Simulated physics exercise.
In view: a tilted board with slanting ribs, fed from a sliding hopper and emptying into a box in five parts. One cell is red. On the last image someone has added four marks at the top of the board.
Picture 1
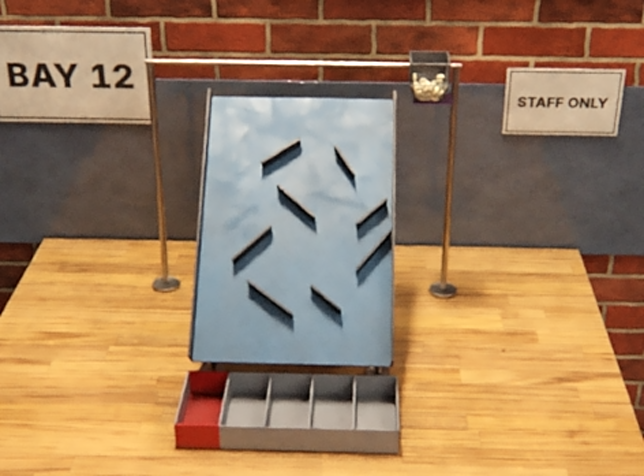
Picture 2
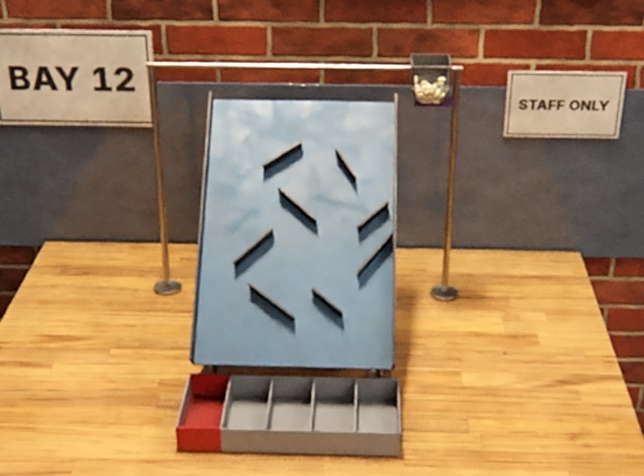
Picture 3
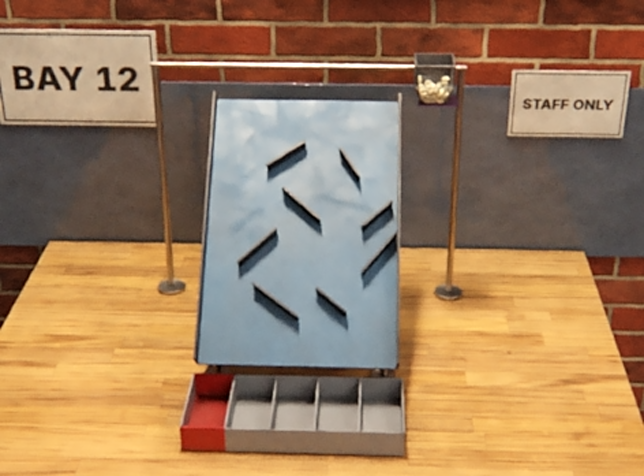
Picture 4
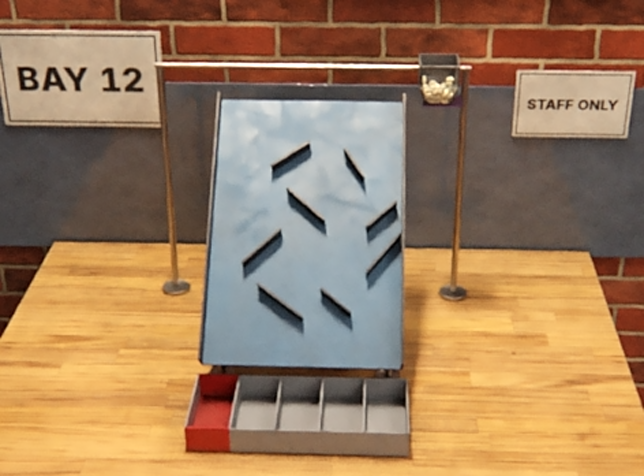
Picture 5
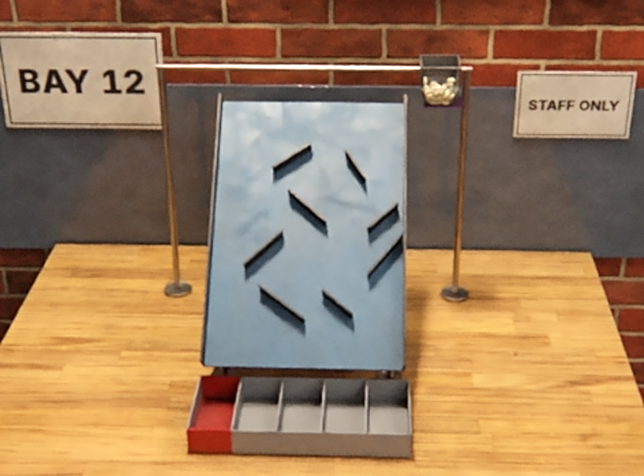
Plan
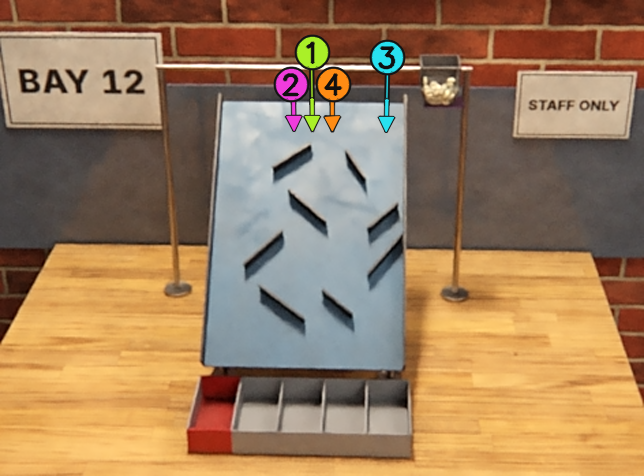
Tilted blue board with slanting ribs standing still above a partly red box, white beans resting in a hopper, view drifting slightly.
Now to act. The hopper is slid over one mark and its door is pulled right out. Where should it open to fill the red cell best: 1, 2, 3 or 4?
2 works best here.
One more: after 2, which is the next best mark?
Mark 1.
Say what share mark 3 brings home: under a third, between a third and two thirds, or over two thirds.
Mark 3 gives under a third.
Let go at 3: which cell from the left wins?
The fifth.
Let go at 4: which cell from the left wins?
It is the fifth one.
On the marked copy, mark 1 meets the board at (312, 125); mark 2 meets the board at (293, 125); mark 3 meets the board at (386, 126); mark 4 meets the board at (332, 125).
If 1 is chosen, about a quarter in the red cell, about half in other cells, about a quarter held on the board, a stray few outside the box.
If 2 is chosen, about two thirds in the red cell, a small part in other cells, about a quarter held on the board.
If 3 is chosen, none in the red cell, most in other cells, about a quarter held on the board.
If 4 is chosen, a stray few in the red cell, most in other cells, a small part held on the board, a stray few outside the box.
